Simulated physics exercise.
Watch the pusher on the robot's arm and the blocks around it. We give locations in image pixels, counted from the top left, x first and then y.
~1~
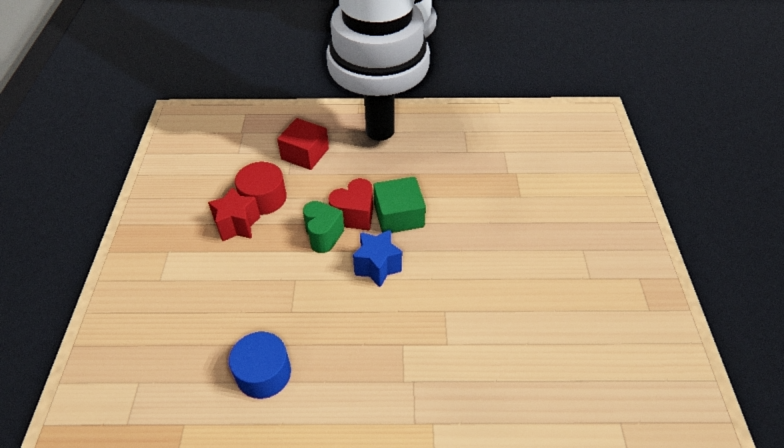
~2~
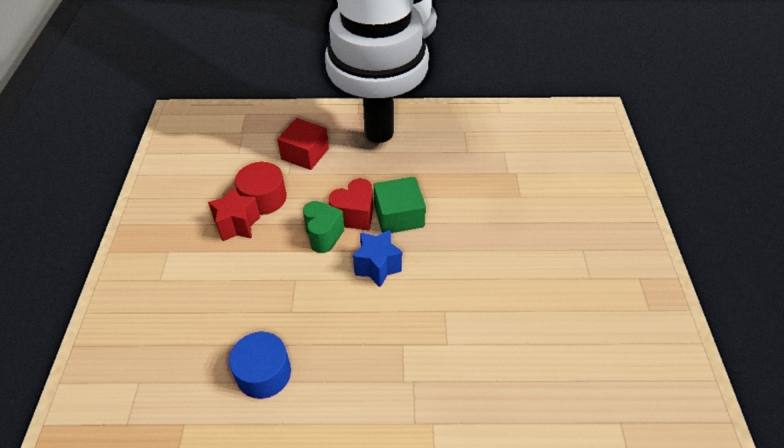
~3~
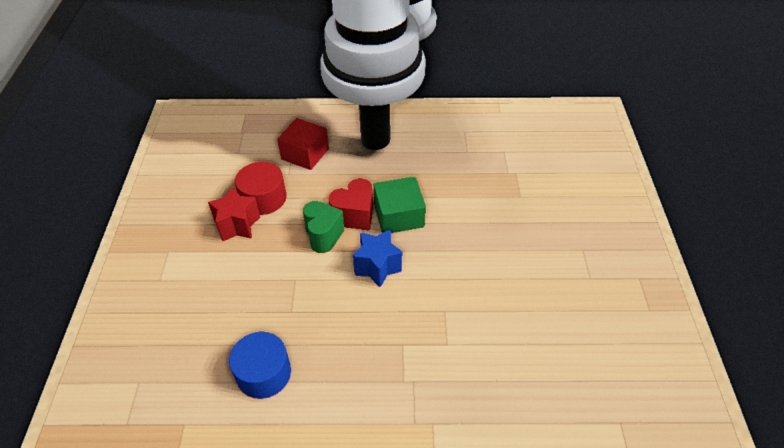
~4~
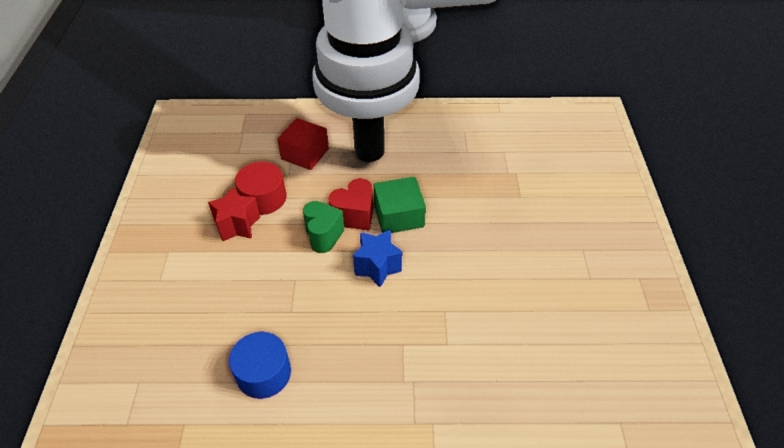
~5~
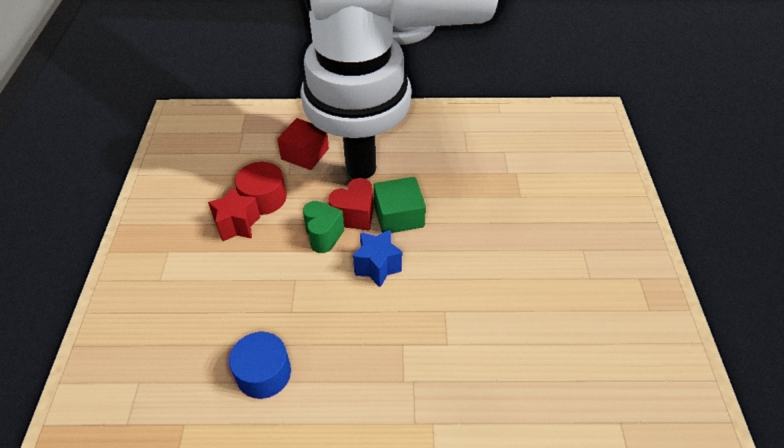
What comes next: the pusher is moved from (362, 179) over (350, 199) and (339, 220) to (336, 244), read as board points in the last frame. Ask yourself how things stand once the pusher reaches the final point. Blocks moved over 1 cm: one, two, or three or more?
The number of blocks that move over 1 cm is three or more.
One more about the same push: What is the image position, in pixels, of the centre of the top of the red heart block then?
(362, 238)
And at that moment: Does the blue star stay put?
Answer: No.
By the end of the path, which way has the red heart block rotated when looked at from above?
Looking from above, the answer is counterclockwise.
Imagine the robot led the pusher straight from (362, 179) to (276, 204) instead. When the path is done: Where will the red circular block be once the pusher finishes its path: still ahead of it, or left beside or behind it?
The pusher keeps it before itself.
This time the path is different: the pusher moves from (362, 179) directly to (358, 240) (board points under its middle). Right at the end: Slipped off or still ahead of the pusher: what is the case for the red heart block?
My answer is that the red heart block is still ahead.
On the path given first. Halfway along, pusher at (343, 200); green heart block at (315, 223), turned 25° clockwise; red heart block at (355, 211).
At the end, pusher at (335, 235); green heart block at (301, 246), turned 65° clockwise; red heart block at (362, 238), turned 20° anticlockwise; blue star at (388, 263), turned 20° anticlockwise; green square block in place.
